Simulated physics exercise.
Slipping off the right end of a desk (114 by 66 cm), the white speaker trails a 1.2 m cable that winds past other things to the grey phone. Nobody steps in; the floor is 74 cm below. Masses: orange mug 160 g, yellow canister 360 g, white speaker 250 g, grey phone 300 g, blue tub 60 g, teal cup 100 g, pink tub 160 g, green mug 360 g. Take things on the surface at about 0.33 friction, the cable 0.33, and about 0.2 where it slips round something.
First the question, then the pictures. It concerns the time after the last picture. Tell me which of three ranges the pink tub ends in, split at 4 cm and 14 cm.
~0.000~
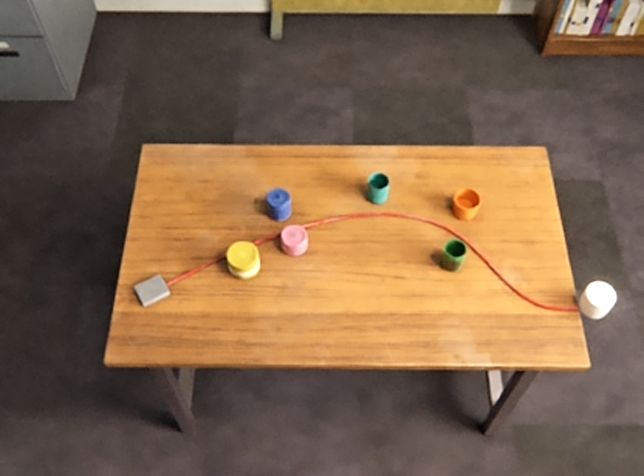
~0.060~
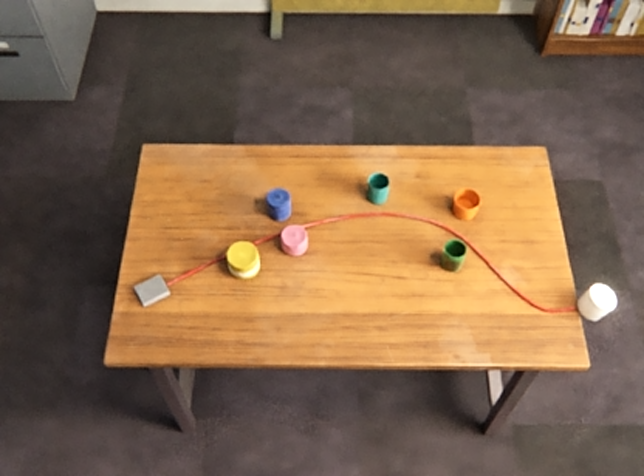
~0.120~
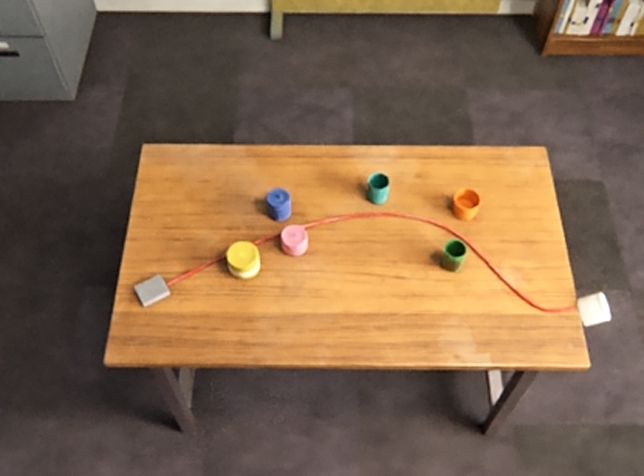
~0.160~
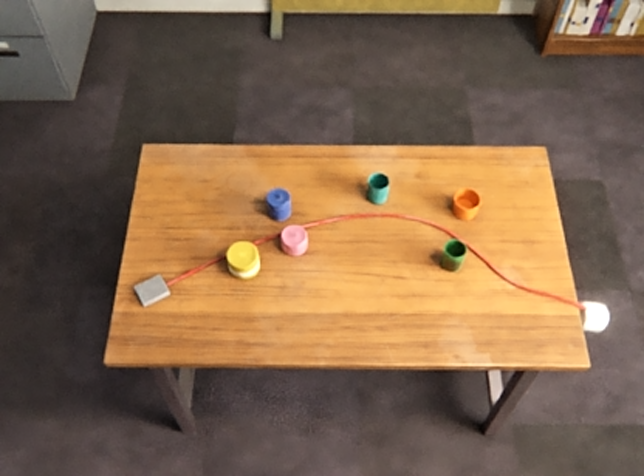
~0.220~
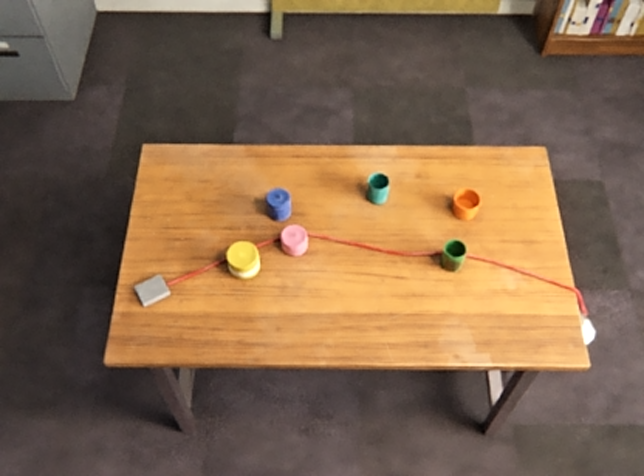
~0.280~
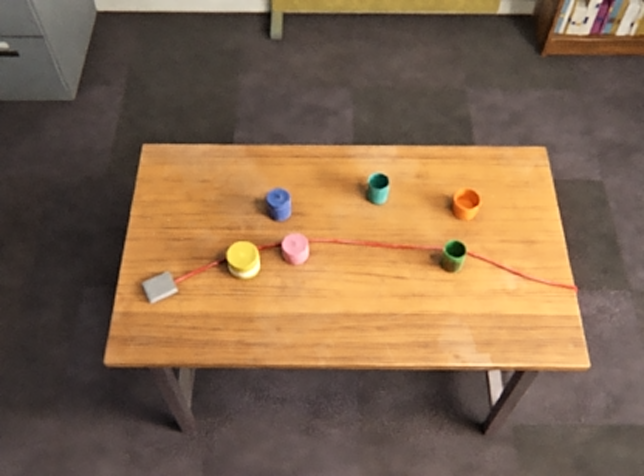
It ends in the middle range.
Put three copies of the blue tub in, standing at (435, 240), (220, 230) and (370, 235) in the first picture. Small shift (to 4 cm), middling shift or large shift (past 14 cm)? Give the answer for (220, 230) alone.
Slight.
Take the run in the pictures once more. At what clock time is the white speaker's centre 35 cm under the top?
Estimate: About 1.00 s.
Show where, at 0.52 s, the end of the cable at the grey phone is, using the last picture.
In the last view it is close to (200, 271).
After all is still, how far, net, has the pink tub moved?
Net shift for the pink tub is around 8 cm.
By 0.5 s, the cable's tail end at (200, 271); pink tub 8 cm off its start, white speaker over the edge, grey phone 9 cm off its start.
By 0.7 s, the cable's tail end at (212, 265); pink tub 8 cm off its start, white speaker over the edge, grey phone 12 cm off its start.
By 1.0 s, the cable's tail end at (228, 259); pink tub 8 cm off its start at (298, 263), grey phone 16 cm off its start at (213, 262), white speaker over the edge.
By 1.2 s, the cable's tail end at (239, 259); pink tub 8 cm off its start, grey phone 19 cm off its start, white speaker over the edge.
By 2.4 s, the cable's tail end at (241, 259); pink tub 8 cm off its start at (298, 264), grey phone 20 cm off its start at (225, 257), white speaker over the edge, yellow canister 3 cm off its start at (251, 259).
